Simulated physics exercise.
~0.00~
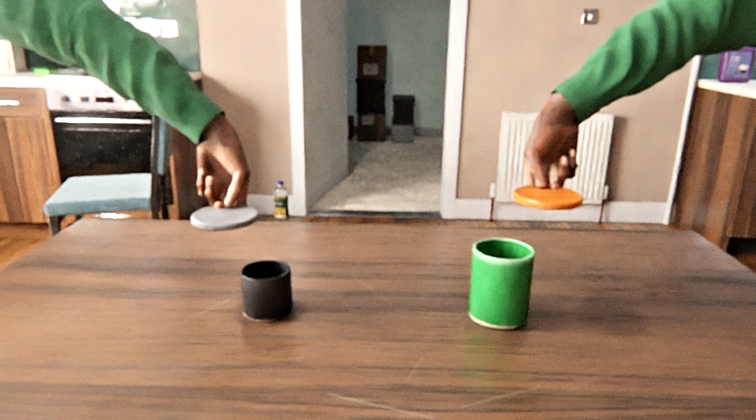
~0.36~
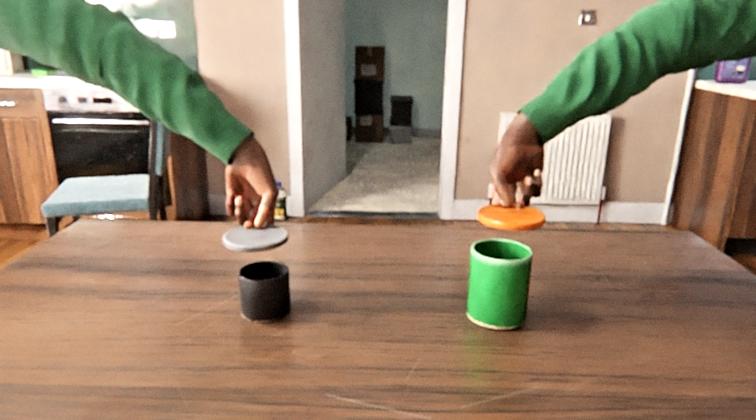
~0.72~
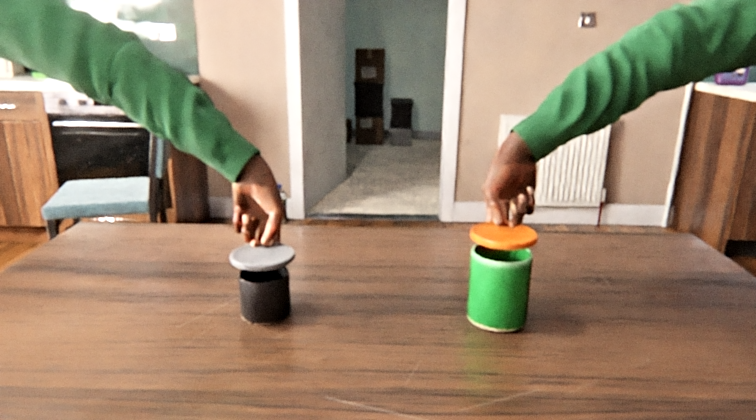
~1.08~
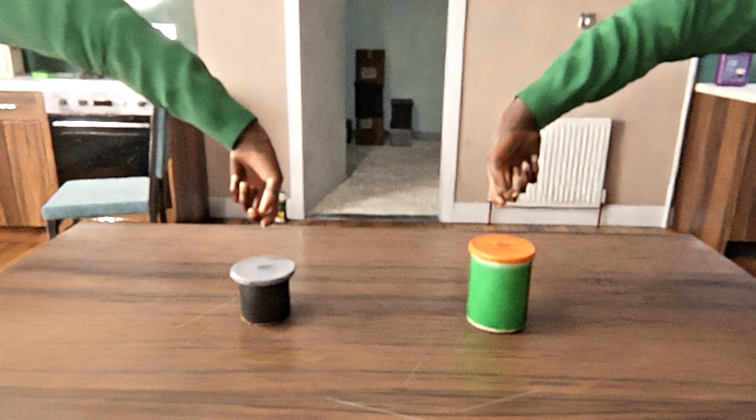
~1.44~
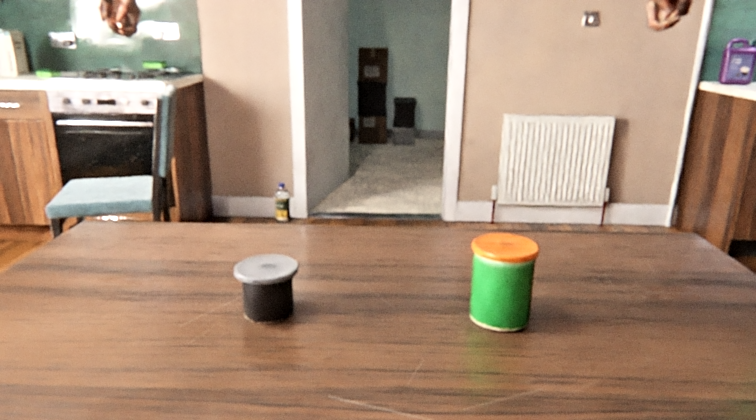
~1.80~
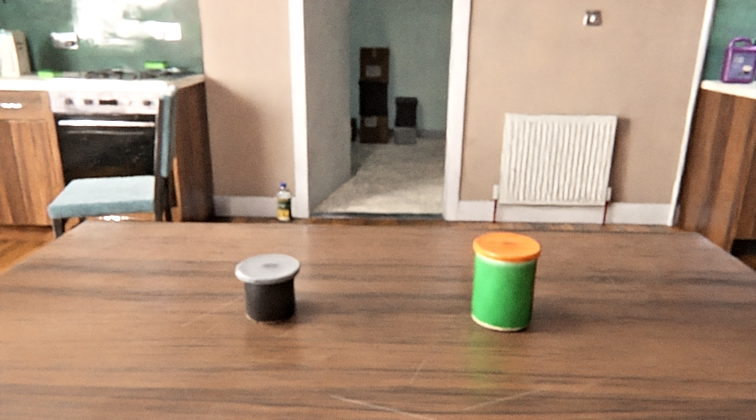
The clip opens on a wooden table holding a small black pot on the left and a taller green pot on the right, while two hands in green sleeves hold a grey disc and an orange disc above them. The hands move inward and down, bringing each disc over its pot. They lower the discs until the grey one meets the black rim and the orange one meets the green rim. The fingers then let go and the arms draw back out of view. Both discs stay resting on top like lids.
